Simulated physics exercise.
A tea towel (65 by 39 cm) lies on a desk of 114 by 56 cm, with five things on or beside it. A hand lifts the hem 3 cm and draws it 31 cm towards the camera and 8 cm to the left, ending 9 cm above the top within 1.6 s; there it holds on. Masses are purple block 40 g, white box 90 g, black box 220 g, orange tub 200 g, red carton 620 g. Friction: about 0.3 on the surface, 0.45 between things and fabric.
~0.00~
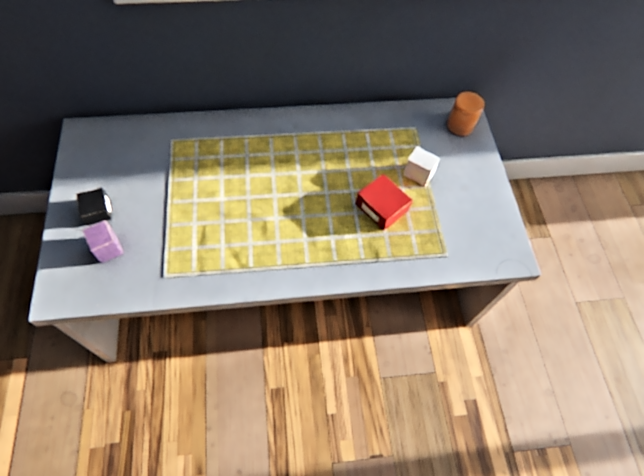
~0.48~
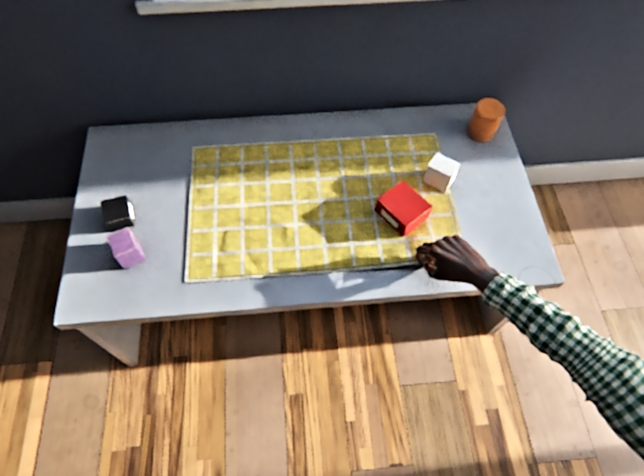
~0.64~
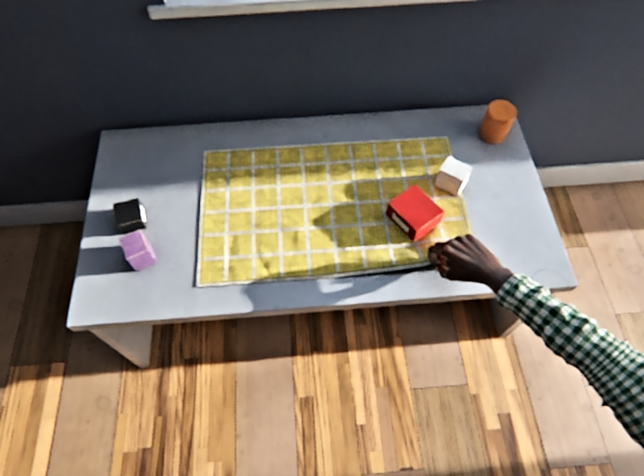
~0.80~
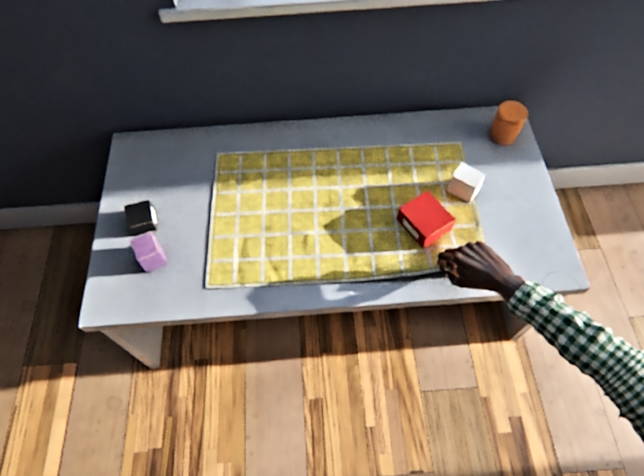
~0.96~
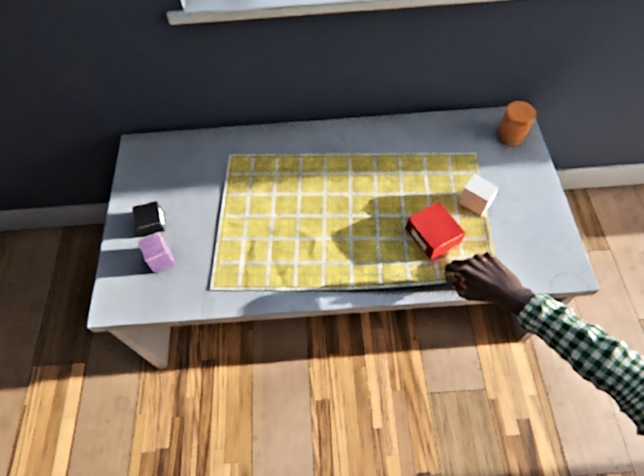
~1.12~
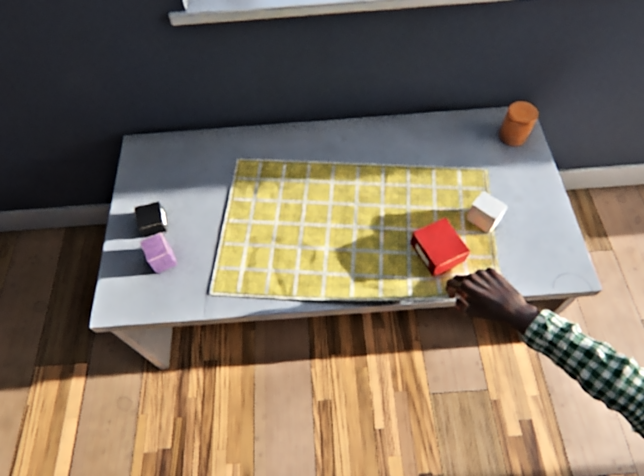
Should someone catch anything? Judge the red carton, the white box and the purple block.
Result: Red carton drops off, white box goes over the edge, purple block remains up there.
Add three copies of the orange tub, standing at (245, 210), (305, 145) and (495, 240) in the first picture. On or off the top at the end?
In that order: Falls off, goes over, stays up.
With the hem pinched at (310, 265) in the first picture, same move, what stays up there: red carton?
In that case: Red carton goes over.
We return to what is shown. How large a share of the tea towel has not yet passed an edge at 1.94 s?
Some 0 per cent of it.
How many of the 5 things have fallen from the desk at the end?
I count 2.
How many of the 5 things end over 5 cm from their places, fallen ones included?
2 of them.
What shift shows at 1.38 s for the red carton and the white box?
Red carton 20 cm, white box 20 cm.
By 1.4 s, 85 % of the tea towel is still over the top; white box 20 cm off its start, red carton 18 cm off its start.
By 1.7 s, 55 % of the tea towel is still over the top; white box 33 cm off its start, red carton 31 cm off its start.
By 1.9 s, 0 % of the tea towel is still over the top; white box over the edge, red carton over the edge.
By 2.2 s, 0 % of the tea towel is still over the top; white box over the edge, red carton over the edge.
By 3.8 s, 0 % of the tea towel is still over the top; white box over the edge, red carton over the edge, purple block 0 cm off its start at (154, 247).
